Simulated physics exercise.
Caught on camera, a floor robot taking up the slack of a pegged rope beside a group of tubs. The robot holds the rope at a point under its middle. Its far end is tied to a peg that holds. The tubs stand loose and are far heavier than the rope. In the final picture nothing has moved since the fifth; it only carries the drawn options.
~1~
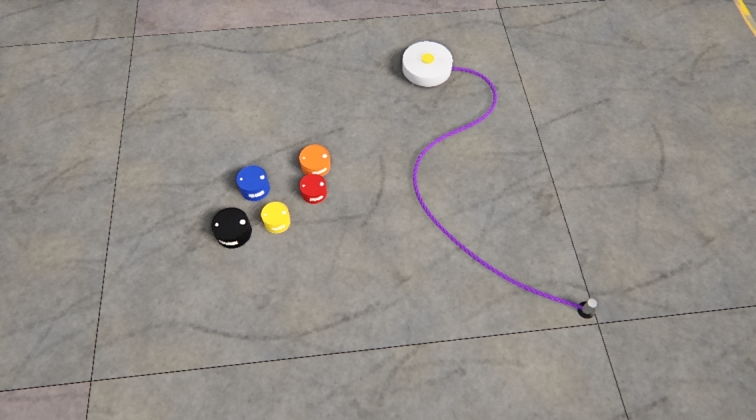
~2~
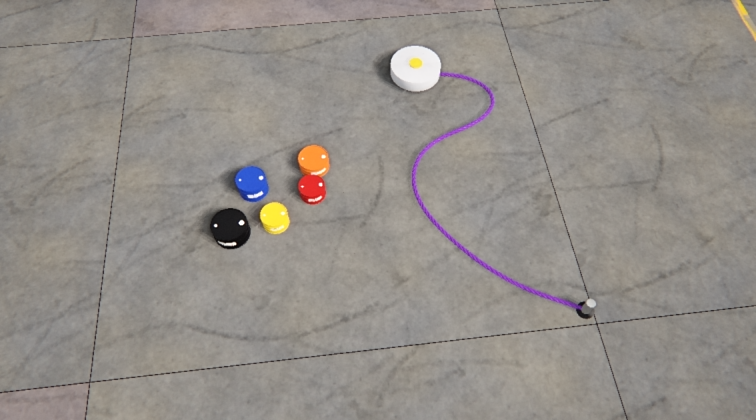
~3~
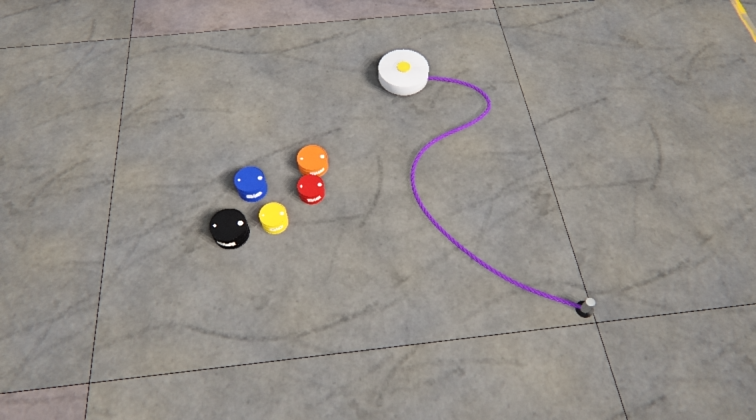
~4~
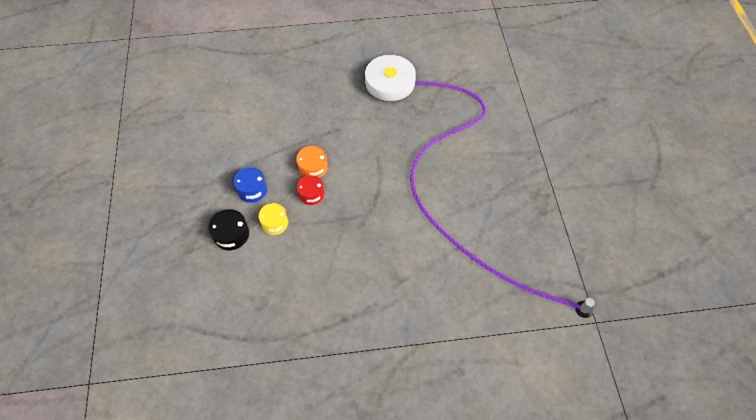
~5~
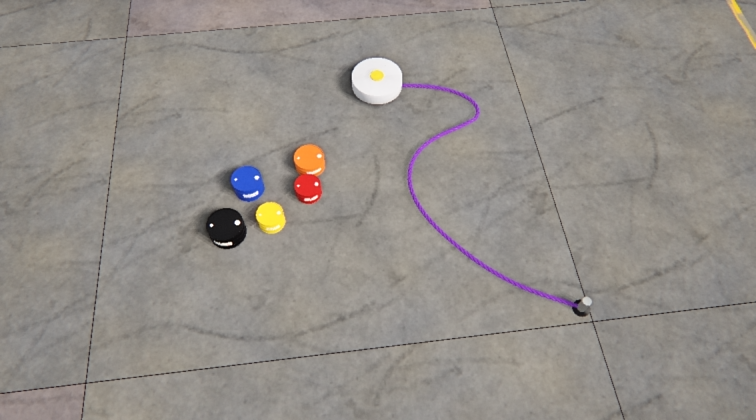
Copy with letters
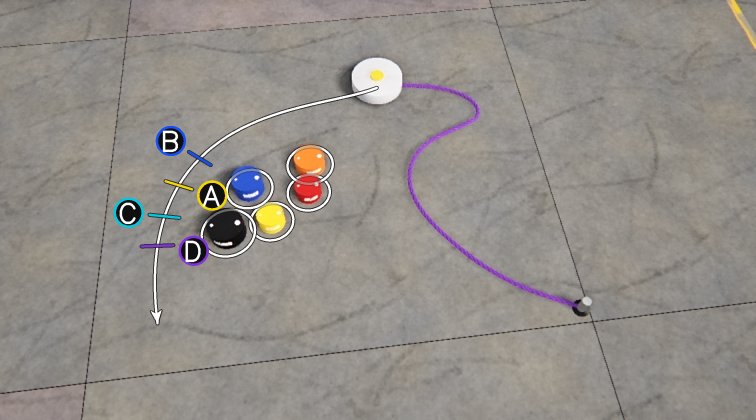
In the video, a round white robot with a yellow centre slides slowly left across a grey floor, trailing a curved purple rope fixed to a small peg, while five colourful tubs with faces sit still nearby.
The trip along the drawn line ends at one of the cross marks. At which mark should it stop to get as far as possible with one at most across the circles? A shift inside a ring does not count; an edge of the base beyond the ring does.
Mark C.
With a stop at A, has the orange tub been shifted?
By then, no.
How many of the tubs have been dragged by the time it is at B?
The count is none.
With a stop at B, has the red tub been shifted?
By then, no.
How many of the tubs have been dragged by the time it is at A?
By then, none.
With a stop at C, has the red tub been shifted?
No.
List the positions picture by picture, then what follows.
Robot (427, 65); peg (589, 307); yellow tub (276, 218), in the first frame.
Robot (415, 70); blue tub (252, 184), in the second frame.
Robot (403, 73); orange tub (313, 162), in the third frame.
Robot (390, 79); yellow tub (274, 219), in the fourth frame.
Robot (377, 82); blue tub (248, 184); red tub (308, 189); orange tub (310, 161), in the fifth frame.
On the marked copy, A at (179, 185); B at (200, 158); C at (165, 216); D at (158, 246); the route from (377, 88) via (206, 153) to (158, 324).
Taking C. A third of the way, robot (290, 104).
Two thirds of the way, robot (205, 146).
When it is over, robot (162, 211); none over the rings.
As for the rest, A is within the limit but short; B is within the limit but short; D has two over the rings.
